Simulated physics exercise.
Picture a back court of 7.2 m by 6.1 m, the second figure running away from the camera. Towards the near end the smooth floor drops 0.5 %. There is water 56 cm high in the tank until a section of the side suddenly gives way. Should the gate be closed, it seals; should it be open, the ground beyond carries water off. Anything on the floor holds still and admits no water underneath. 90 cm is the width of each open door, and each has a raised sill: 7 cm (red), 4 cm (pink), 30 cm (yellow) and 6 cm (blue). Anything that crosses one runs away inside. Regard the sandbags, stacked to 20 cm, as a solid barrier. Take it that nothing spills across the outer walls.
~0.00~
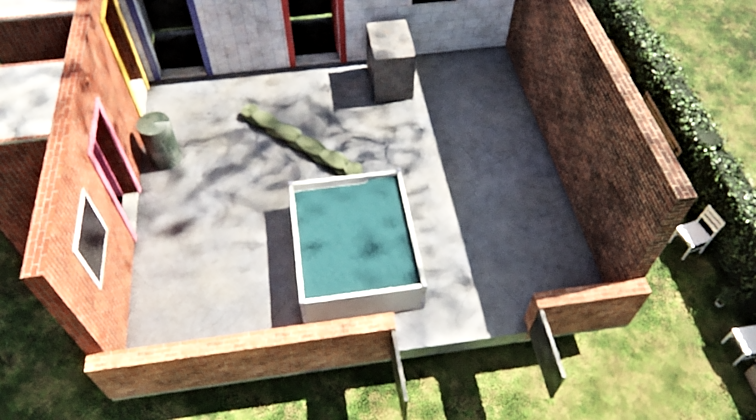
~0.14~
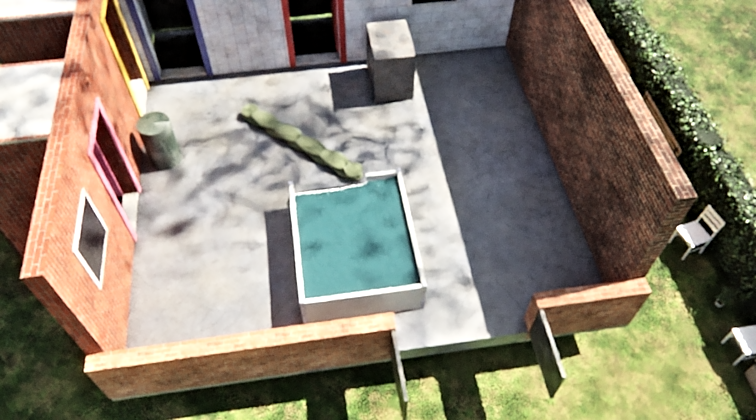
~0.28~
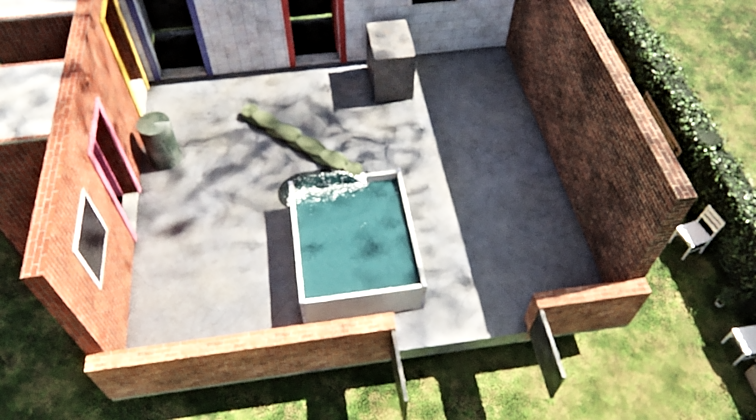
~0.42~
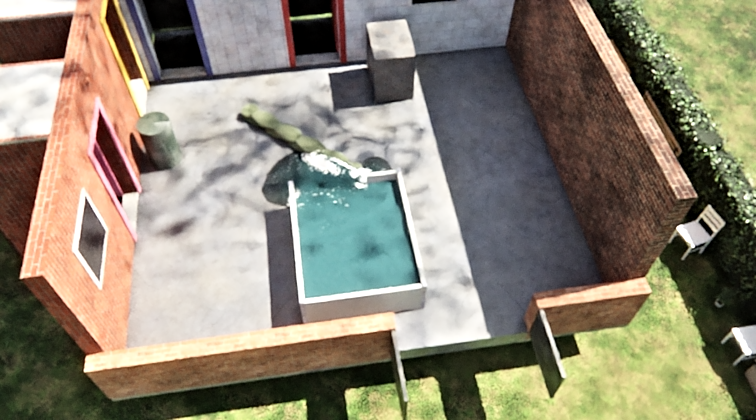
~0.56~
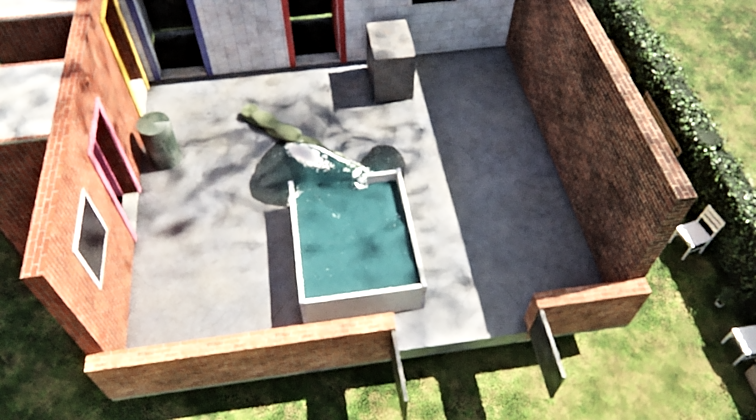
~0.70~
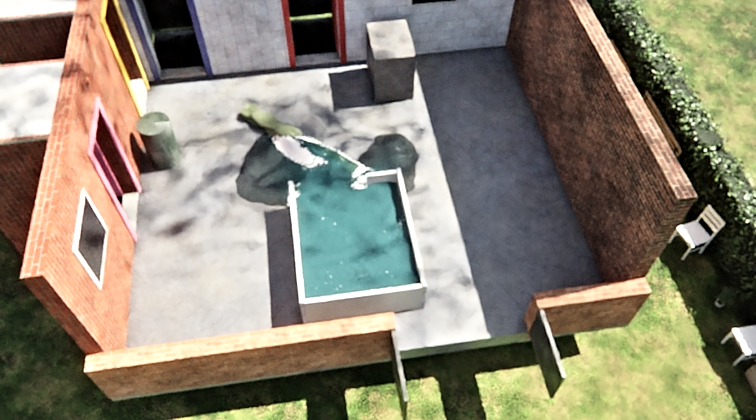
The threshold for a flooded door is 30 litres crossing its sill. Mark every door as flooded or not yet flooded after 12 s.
After that time, red door: Not yet flooded; pink door: Flooded; yellow door: Not yet flooded; blue door: Flooded.
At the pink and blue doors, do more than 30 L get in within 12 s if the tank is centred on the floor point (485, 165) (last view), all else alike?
Pink gets no more than that, blue gets no more than that.
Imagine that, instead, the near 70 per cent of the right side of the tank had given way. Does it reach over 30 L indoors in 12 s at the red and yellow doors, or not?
Door red stays within, door yellow stays within.
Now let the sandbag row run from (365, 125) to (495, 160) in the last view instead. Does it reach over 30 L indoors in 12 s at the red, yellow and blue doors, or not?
So then red is beyond it, yellow is inside it and blue is beyond it.
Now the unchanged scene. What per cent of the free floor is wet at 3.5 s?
Around 45 per cent.
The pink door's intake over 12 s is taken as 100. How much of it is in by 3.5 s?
That works out near 25%.
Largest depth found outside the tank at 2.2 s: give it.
About 35 cm at most.
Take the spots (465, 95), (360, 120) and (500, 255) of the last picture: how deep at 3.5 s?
About 3, 1 and 0 cm.
After 1.4 s water covers 20 % of the floor and is deepest (37 cm) near (340, 179); red door not reached, pink door not reached, yellow door not reached, blue door not reached.
After 2.2 s water covers 40 % of the floor and is deepest (35 cm) near (148, 86); red door 2 cm at the sill, 0 L in, pink door not reached, yellow door 25 cm at the sill, 0 L in, blue door 8 cm at the sill, 0 L in.
After 3.5 s water covers 45 % of the floor and is deepest (27 cm) near (148, 86); red door 7 cm at the sill, 0 L in, pink door 11 cm at the sill, 20 L in, yellow door 25 cm at the sill, 1 L in, blue door 19 cm at the sill, 73 L in.
After 7.0 s water covers 75 % of the floor and is deepest (12 cm) near (148, 86); red door 2 cm at the sill, 1 L in, pink door 7 cm at the sill, 75 L in, yellow door 11 cm at the sill, 1 L in, blue door 12 cm at the sill, 222 L in.
After 12.0 s water covers 95 % of the floor and is deepest (7 cm) near (599, 306); red door 3 cm at the sill, 1 L in, pink door 5 cm at the sill, 88 L in, yellow door 5 cm at the sill, 1 L in, blue door 5 cm at the sill, 246 L in.
